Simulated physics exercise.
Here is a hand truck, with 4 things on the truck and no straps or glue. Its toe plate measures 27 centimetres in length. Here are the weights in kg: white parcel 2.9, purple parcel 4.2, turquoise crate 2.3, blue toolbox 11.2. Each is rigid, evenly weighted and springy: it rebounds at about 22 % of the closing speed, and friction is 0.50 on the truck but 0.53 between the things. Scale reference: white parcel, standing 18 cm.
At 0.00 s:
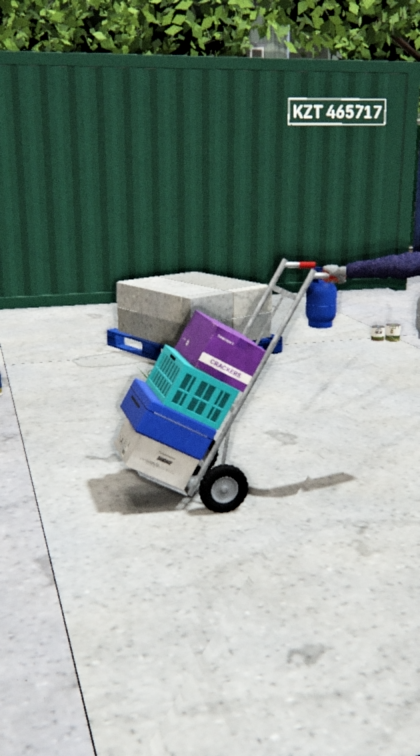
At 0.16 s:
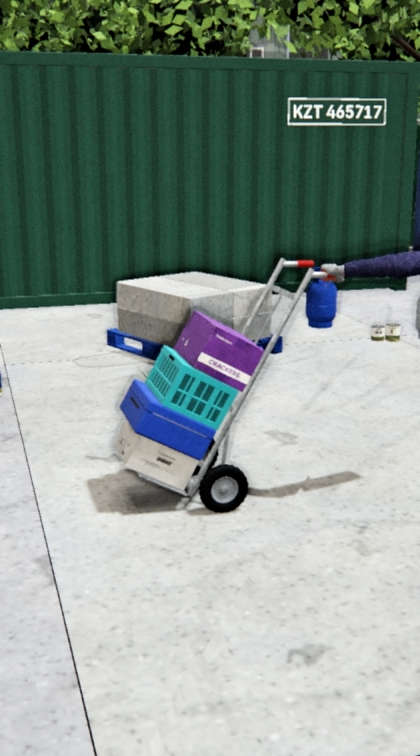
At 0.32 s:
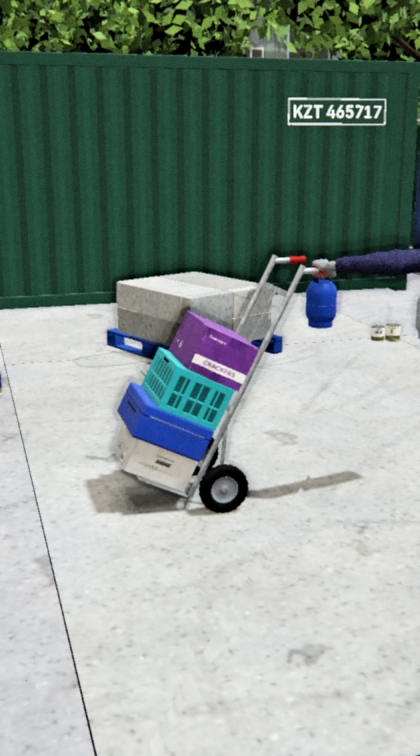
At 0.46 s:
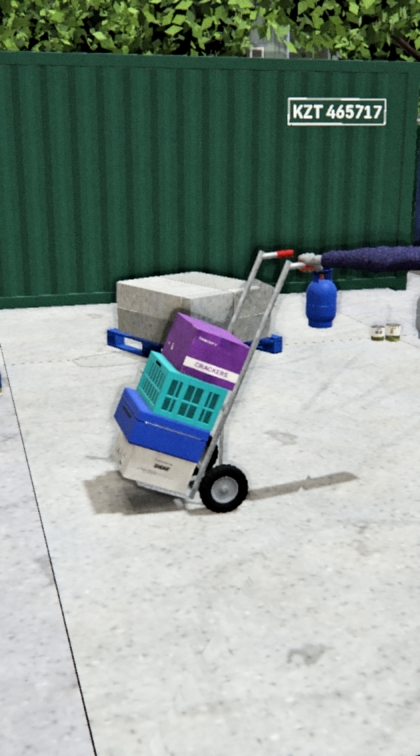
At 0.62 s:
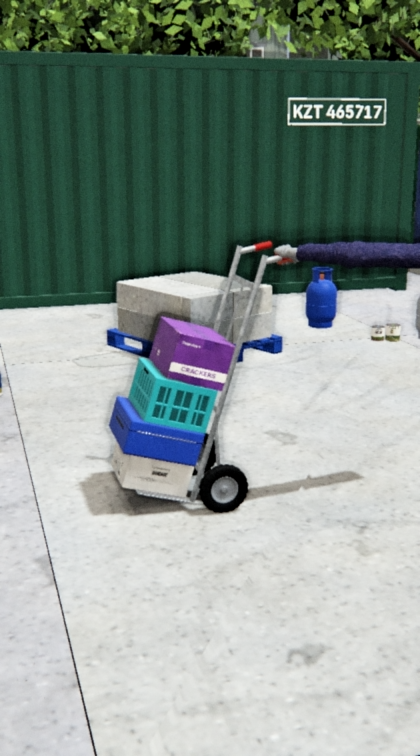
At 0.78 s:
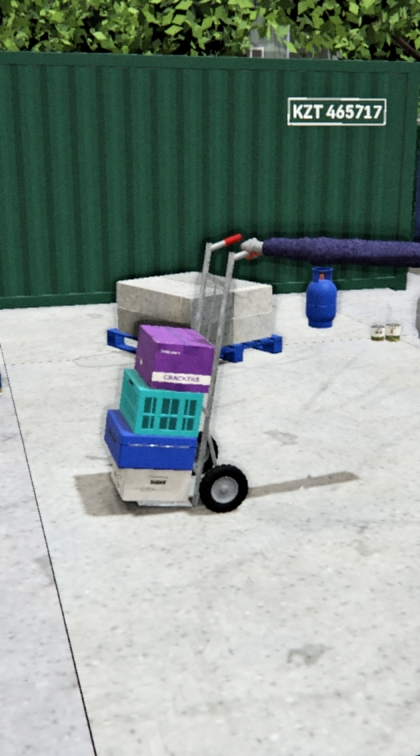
An outstretched arm on the right held a hand truck stacked with four boxes and crates, barely moving it at first, then pushed the handles left and up, bringing the leaning stack nearly upright.
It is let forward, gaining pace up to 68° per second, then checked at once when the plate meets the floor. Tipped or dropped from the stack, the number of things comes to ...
... nothing at all.
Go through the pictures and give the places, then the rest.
Leaning back 30°; white parcel (156, 451); purple parcel (219, 350), in the first frame.
Leaning back 29°; turquoise crate (190, 387); blue toolbox (167, 419), in the second frame.
Leaning back 27°; turquoise crate (186, 388); blue toolbox (164, 421), in the third frame.
Leaning back 23°; turquoise crate (181, 390); blue toolbox (161, 424), in the fourth frame.
Leaning back 17°; turquoise crate (171, 395); blue toolbox (155, 430), in the fifth frame.
Leaning back 9°; white parcel (150, 472); purple parcel (173, 358), in the sixth frame.
Around 0.88 s, leaning back 3°.
Around 0.98 s, truck upright; purple parcel shifted 2 cm near (151, 366); turquoise crate shifted 2 cm.
Around 1.18 s, truck upright; purple parcel tipped 3° against what carries it near (148, 366); turquoise crate tipped 3° against what carries it.
Around 1.28 s, truck upright.
Finally (1.7 s), all 4 still in place (within 10 cm). Final places as that camera would see them, white parcel near (150, 481), purple parcel near (155, 367).
